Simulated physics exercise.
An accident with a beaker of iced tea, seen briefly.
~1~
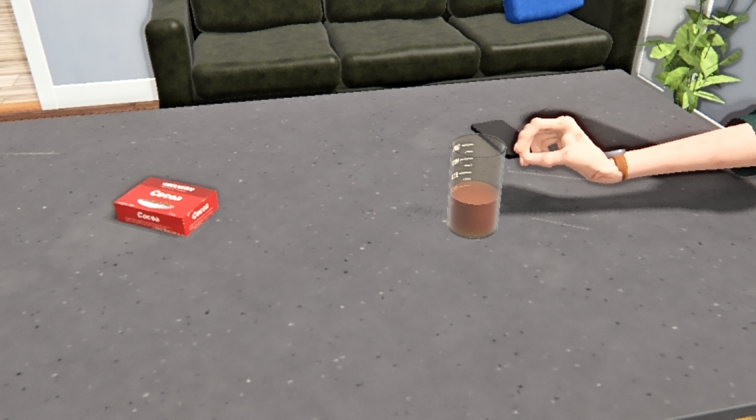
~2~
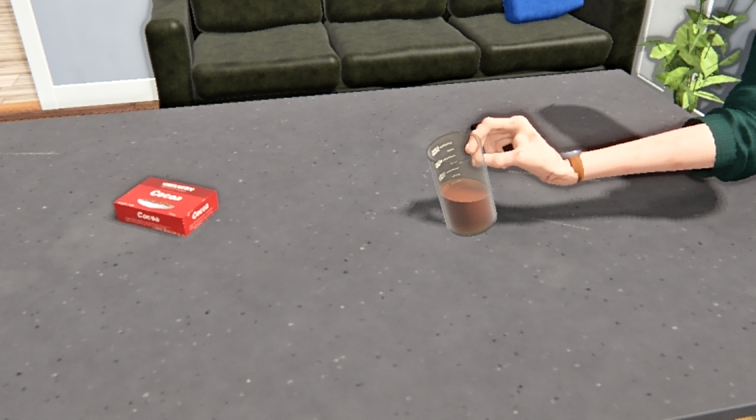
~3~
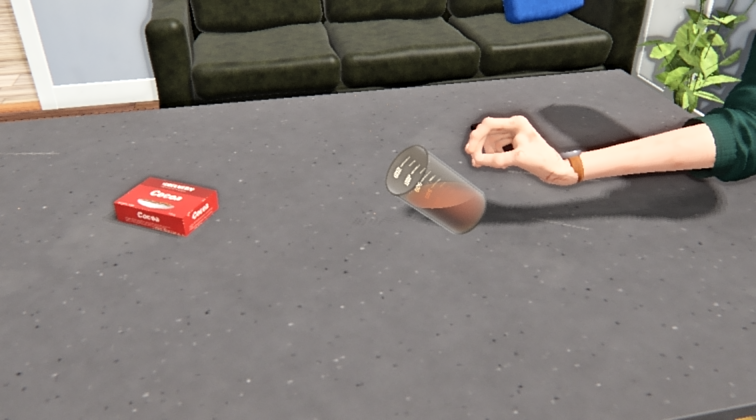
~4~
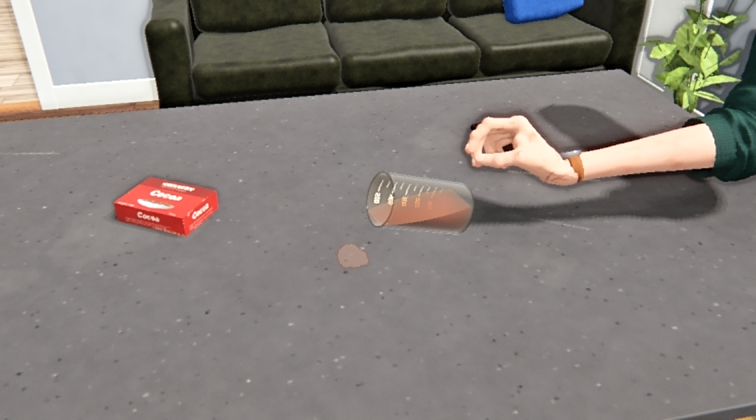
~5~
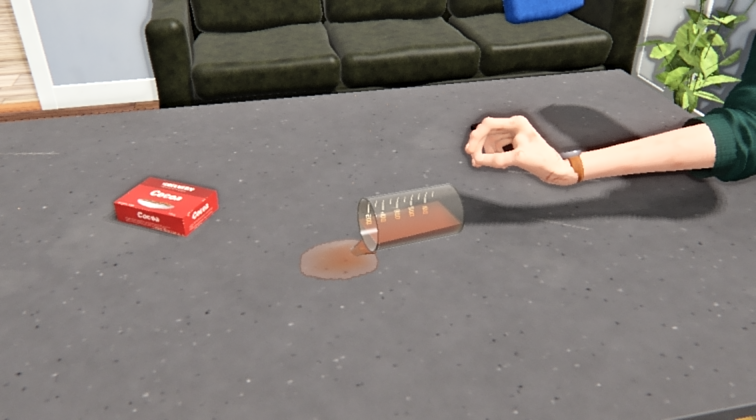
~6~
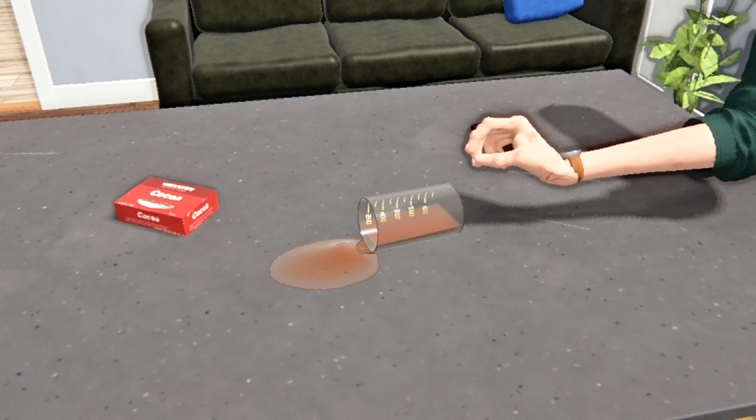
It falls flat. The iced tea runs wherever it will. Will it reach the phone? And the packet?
One by one: The phone stays clear of it I'd say; the packet gets caught in it I'd say.
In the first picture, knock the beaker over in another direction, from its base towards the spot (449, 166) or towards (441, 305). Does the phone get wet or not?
Case one, the item is caught; case two, the item is left alone.
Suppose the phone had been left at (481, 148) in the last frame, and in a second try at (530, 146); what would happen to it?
Lab note - position 1: It avoids the spill; position 2: It avoids the spill.
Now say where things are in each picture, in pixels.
It stands upright; beaker (475, 186) about half full; phone (505, 136); packet (165, 196), in the first picture.
It is being nudged; beaker about half full, surface at (464, 190), in the second picture.
It is falling; beaker (437, 191) tipped 45°; packet (165, 196), in the third picture.
It is falling; beaker (420, 204) tipped 70°; phone (505, 136), in the fourth picture.
It is down; beaker (410, 217) tipped 85°; a puddle starts at (341, 259), in the fifth picture.
It is down; beaker (410, 217) tipped 85°; a puddle starts at (332, 262); phone (505, 136); packet (165, 196), in the sixth picture.
Next, the puddle covers about as much as a tray; the phone is clear of it; the packet is clear of it.
After that, the puddle covers about as much as a big tray; the phone is clear of it; the packet is in it.
Finally, the puddle covers about as much as a big tray; the phone is clear of it; the packet is in it.
